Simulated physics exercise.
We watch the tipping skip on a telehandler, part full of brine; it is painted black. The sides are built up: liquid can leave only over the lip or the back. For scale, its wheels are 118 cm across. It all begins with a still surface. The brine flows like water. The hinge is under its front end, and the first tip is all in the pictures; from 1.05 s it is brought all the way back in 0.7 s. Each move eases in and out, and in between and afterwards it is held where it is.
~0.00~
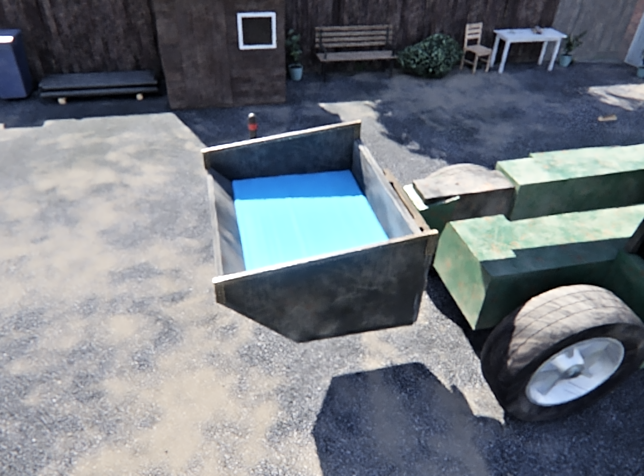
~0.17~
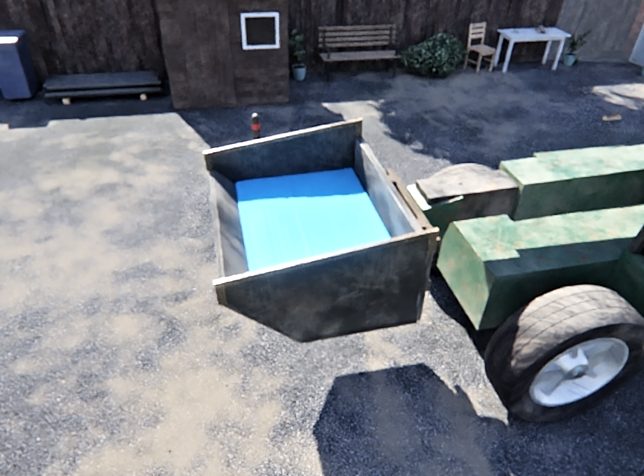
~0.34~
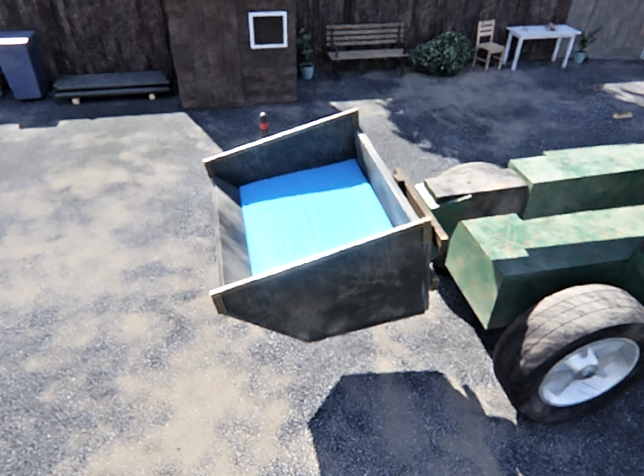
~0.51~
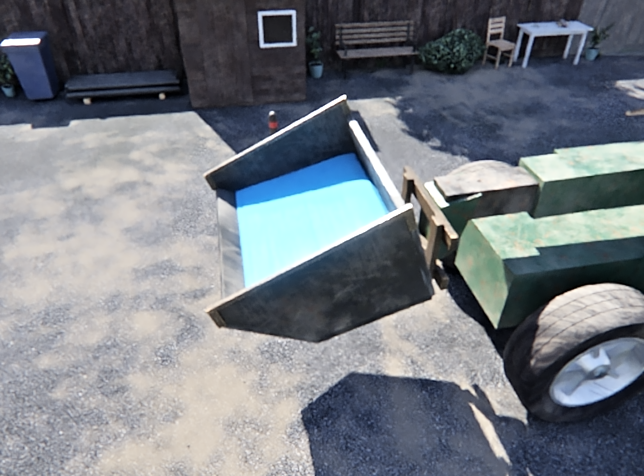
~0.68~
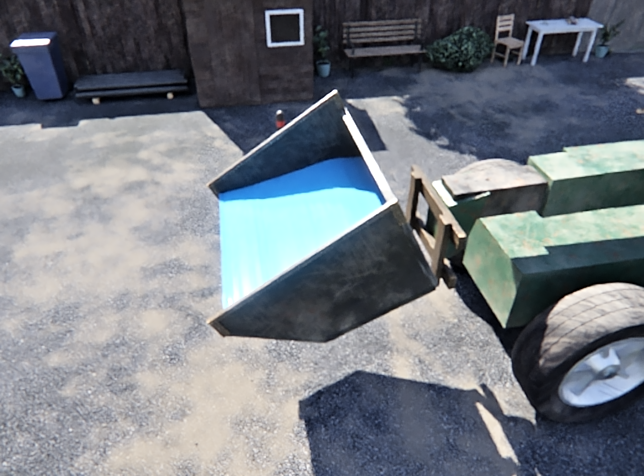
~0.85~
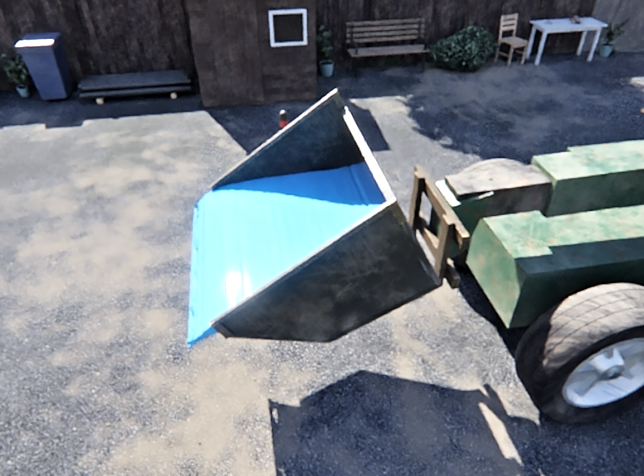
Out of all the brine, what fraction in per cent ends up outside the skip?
Some 59 per cent goes overboard.
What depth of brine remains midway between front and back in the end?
About 8 cm.
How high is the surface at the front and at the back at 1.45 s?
About 26 cm in front and 0 cm behind.
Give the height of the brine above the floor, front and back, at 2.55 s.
Front 4 cm, back 26 cm.
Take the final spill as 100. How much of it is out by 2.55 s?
Some 90 per cent by then.
Then, 1.45 s in, the skip is at 10° forwards, the surface stands 0 cm at the back and 25 cm at the front; 49 per cent has gone, over the front.
Then, 2.00 s in, the surface stands 28 cm at the back and 12 cm at the front; 53 per cent has gone, over the front.
Then, 2.55 s in, the surface stands 25 cm at the back and 5 cm at the front; 53 per cent has gone, over the front.
Then, 4.64 s in, 59 per cent has gone, over the front, 239 of 403 litres.
